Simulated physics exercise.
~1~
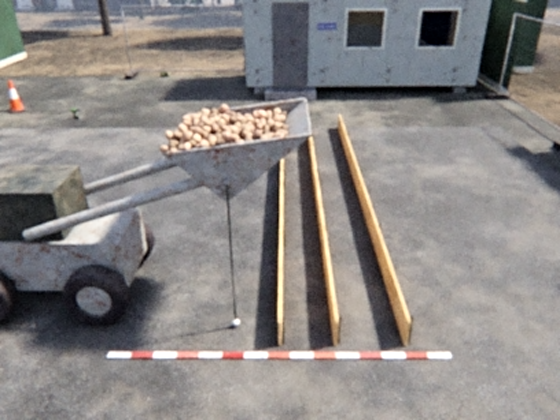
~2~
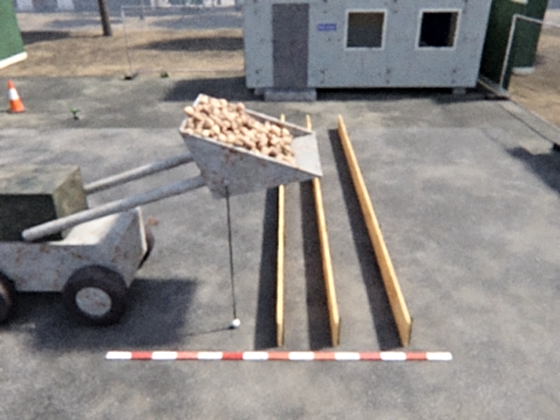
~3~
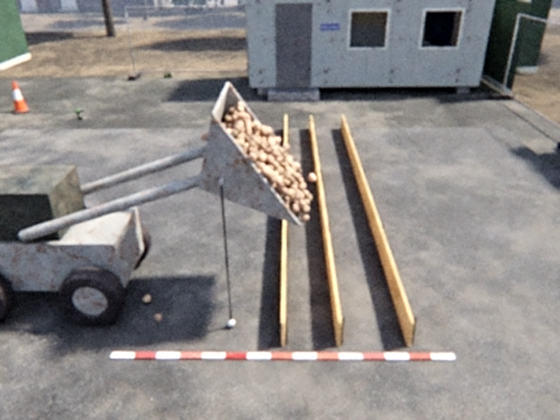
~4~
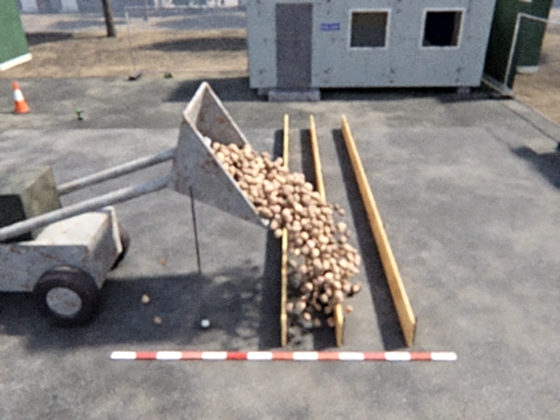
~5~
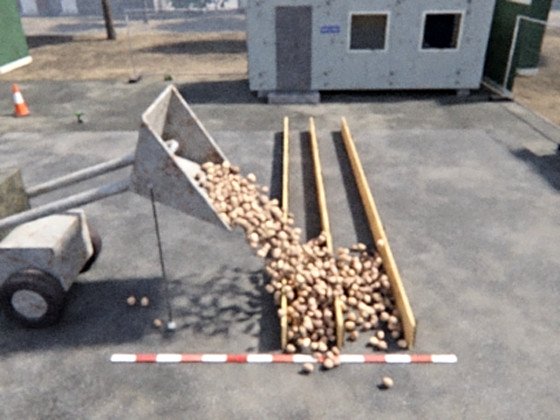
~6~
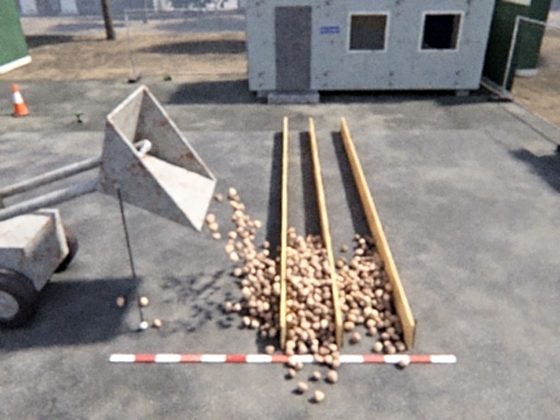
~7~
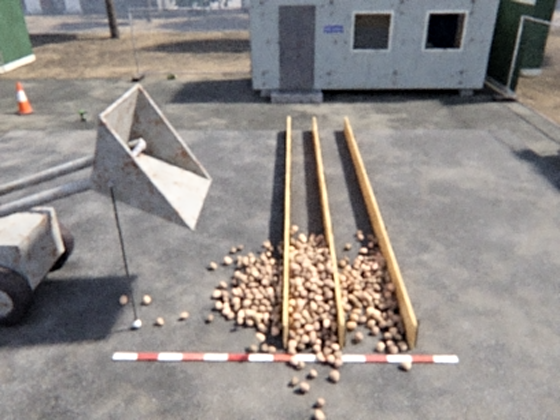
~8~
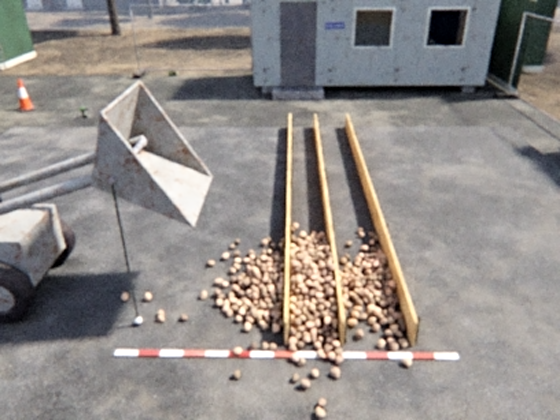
On a paved yard in front of a grey hut, a small loader tipped its bucket of smooth stones and backed away to the left, and they poured over three boards, ending heaped mostly between them, with some spilled on the near ground.
